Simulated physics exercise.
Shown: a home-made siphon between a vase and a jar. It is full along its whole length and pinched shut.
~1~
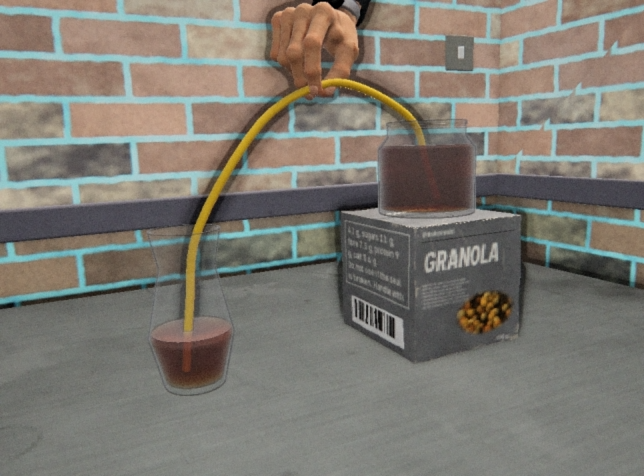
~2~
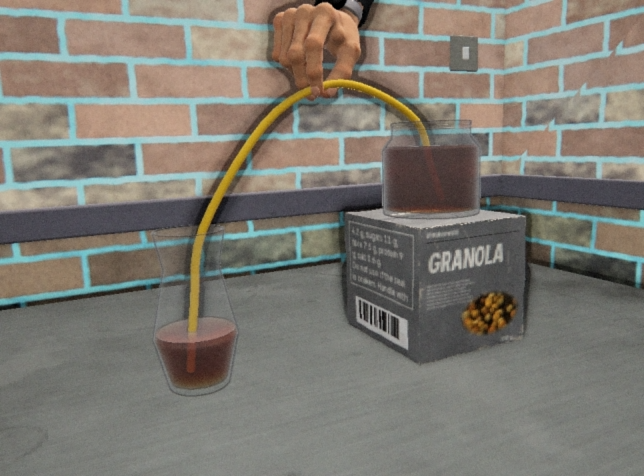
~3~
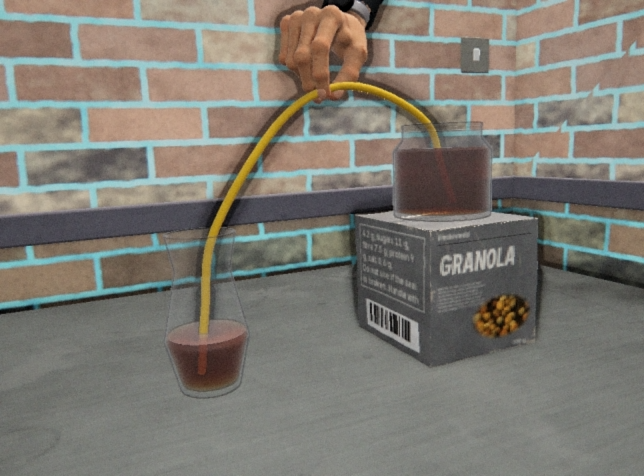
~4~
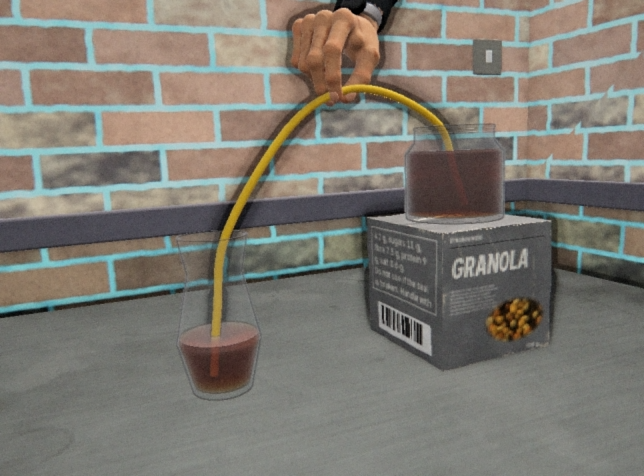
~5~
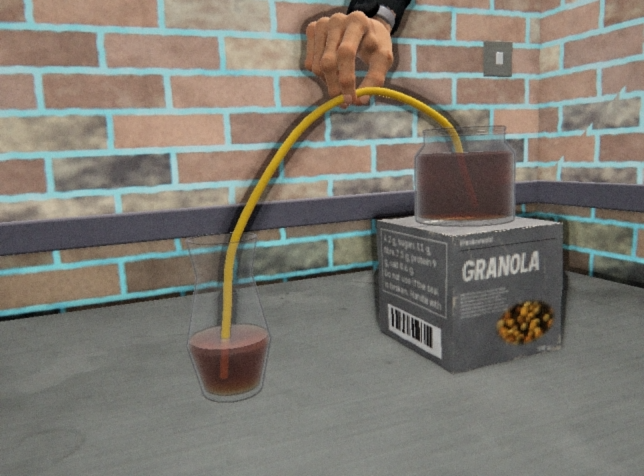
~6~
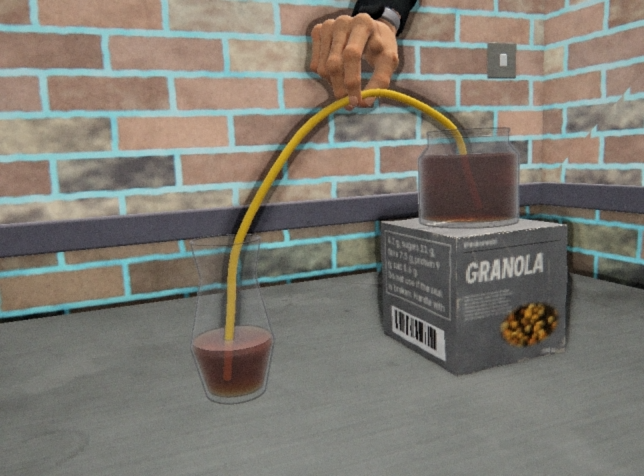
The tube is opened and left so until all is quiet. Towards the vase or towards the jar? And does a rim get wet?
Iced tea: Moves left; receiver spills.
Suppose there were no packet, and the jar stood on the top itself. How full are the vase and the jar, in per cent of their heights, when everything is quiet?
Final levels, in order: Approx. 45 % / 65 %.
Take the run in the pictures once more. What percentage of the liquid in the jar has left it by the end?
Close to 80 in a hundred.
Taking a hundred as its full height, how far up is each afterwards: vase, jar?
Near 100 in a hundred for the first, near 15 in a hundred for the second.
Next, the vase is about two thirds full; the jar is about half full.
After that, the vase is full to the brim; the jar is about a quarter full; the lower one has run over.
Finally, the vase is full to the brim; the jar is nearly empty; the lower one has run over.
